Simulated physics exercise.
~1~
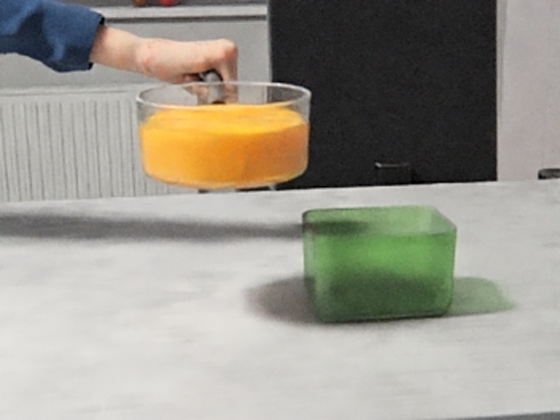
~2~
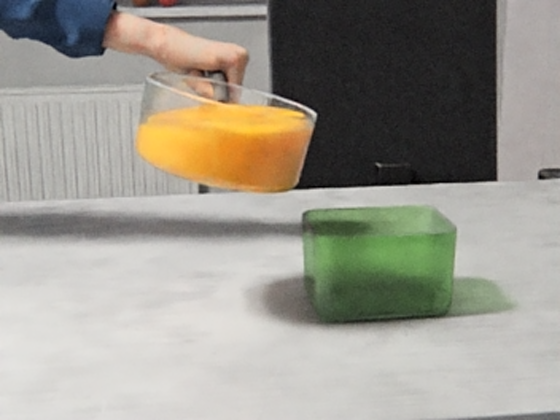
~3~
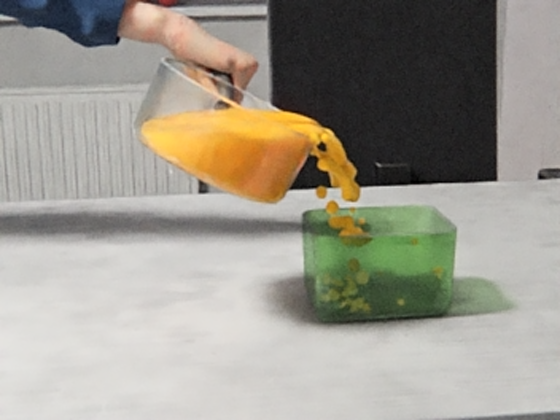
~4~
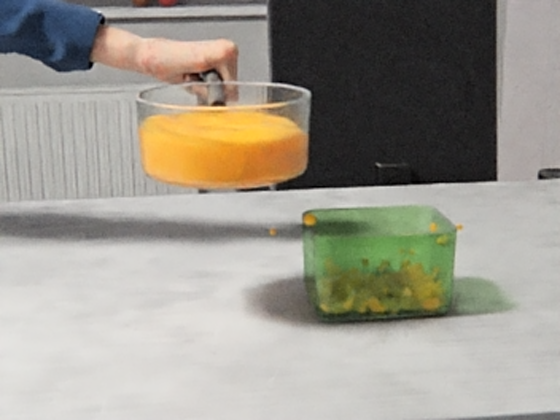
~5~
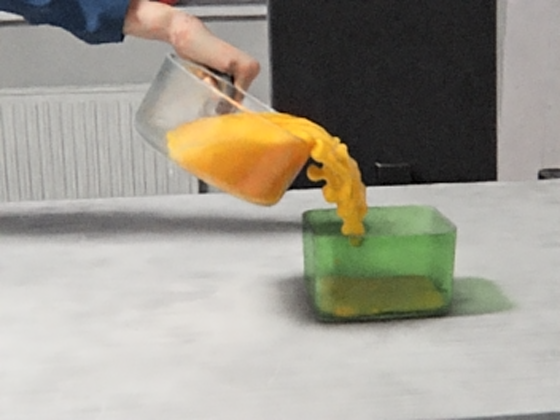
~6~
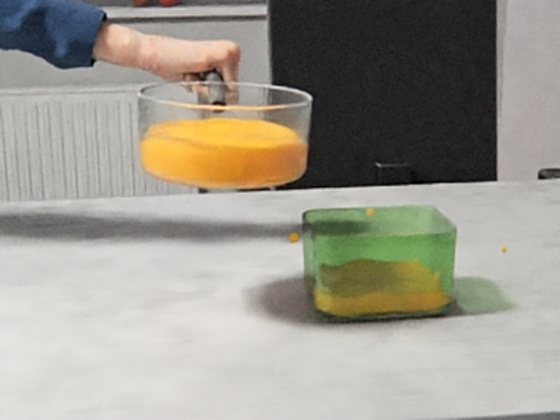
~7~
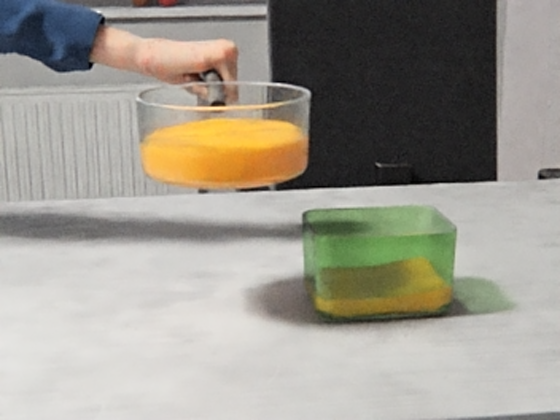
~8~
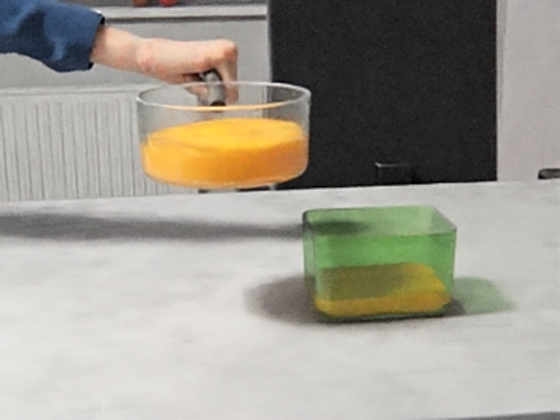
Above a table top, a hand tips orange juice twice into a green box, then levels the pan.
